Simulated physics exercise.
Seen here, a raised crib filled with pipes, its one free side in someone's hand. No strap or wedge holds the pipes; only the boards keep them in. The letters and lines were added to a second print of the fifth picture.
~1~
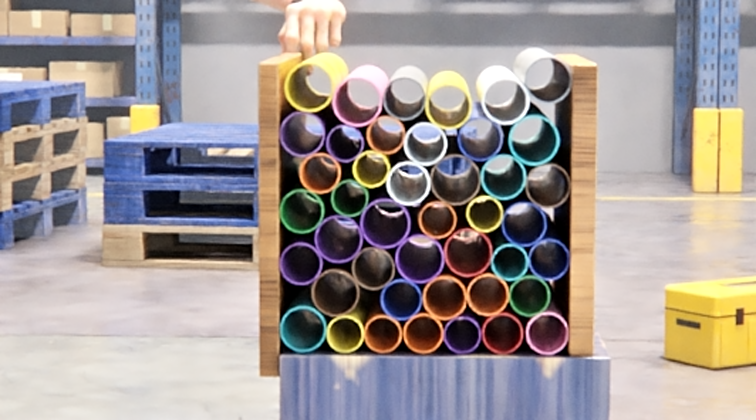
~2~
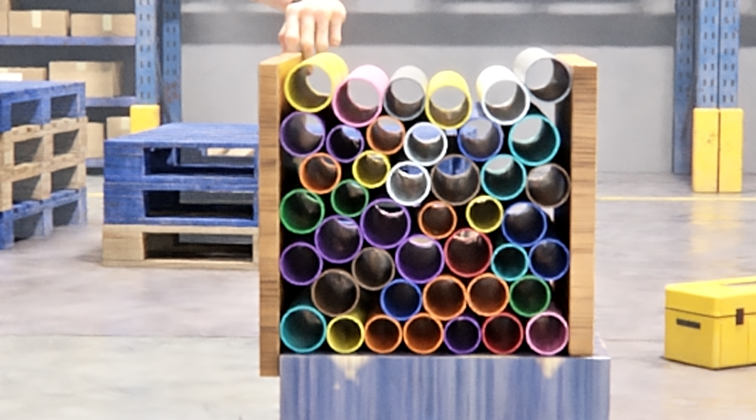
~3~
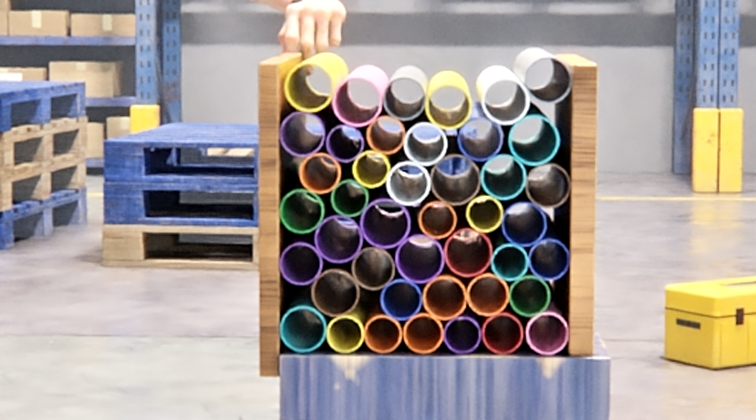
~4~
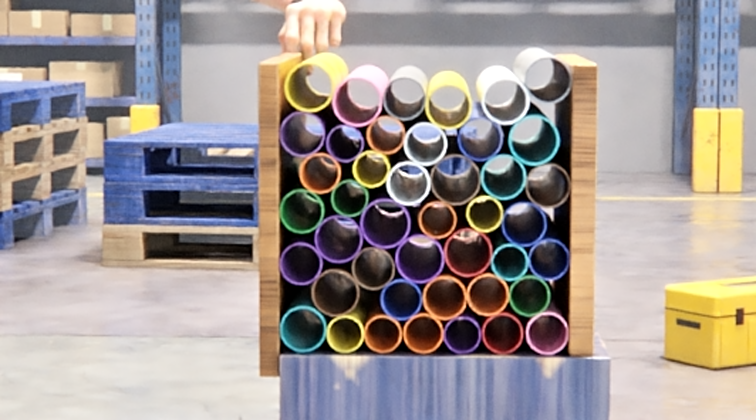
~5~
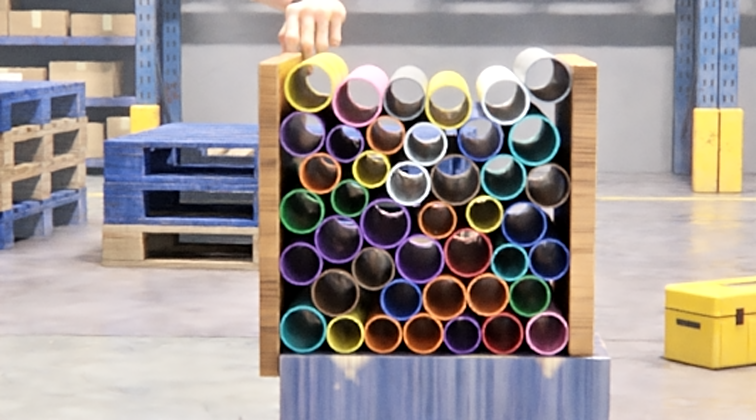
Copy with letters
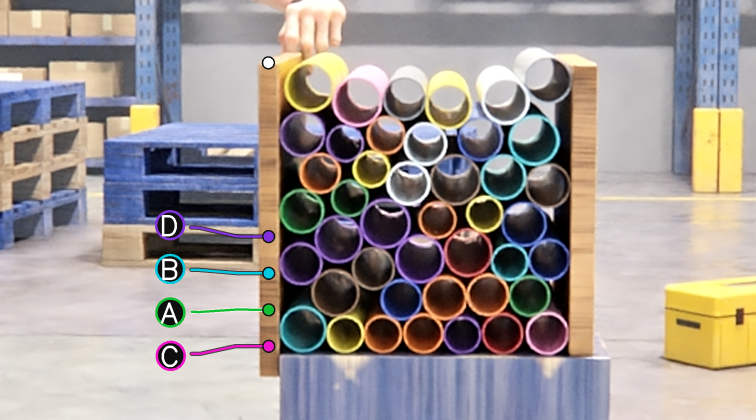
Colourful open-ended pipes fill a wooden crib on a blue-grey stand, seen end-on from a level view in a warehouse. Purple, yellow, orange, green, blue and red rims crowd between two brown side boards, with a hand on top of the left board, blue pallets at left and a yellow case at right. Nothing visibly moves; hand, pipes and camera stay still.
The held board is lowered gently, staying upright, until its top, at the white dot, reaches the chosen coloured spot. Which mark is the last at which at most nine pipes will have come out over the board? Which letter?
Stop at D.
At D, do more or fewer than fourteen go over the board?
At D, fewer than fourteen.
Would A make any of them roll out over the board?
At A: Yes.
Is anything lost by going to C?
Yes, at C.
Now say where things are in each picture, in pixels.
A brown pipe (455, 180); a yellow pipe (372, 169); a purple pipe (302, 134), in the first frame.
A purple pipe (302, 134); a yellow pipe (310, 87), in the second frame.
Side board (285, 200); a turquoise pipe (303, 328), in the third frame.
A red pipe (502, 333); an orange pipe (488, 295), in the fourth frame.
A blue pipe (549, 259); a blue pipe (524, 224); a brown pipe (455, 180), in the fifth frame.
On the copy, A at (269, 310); B at (269, 273); C at (269, 346); D at (269, 237); the white dot at (268, 63).
On D. First, top of the board (280, 139).
Then, top of the board (280, 225).
Finally, top of the board (280, 236), about five out over the board.
By contrast, A more than nine out over the board; B more than nine out over the board; C more than nine out over the board.
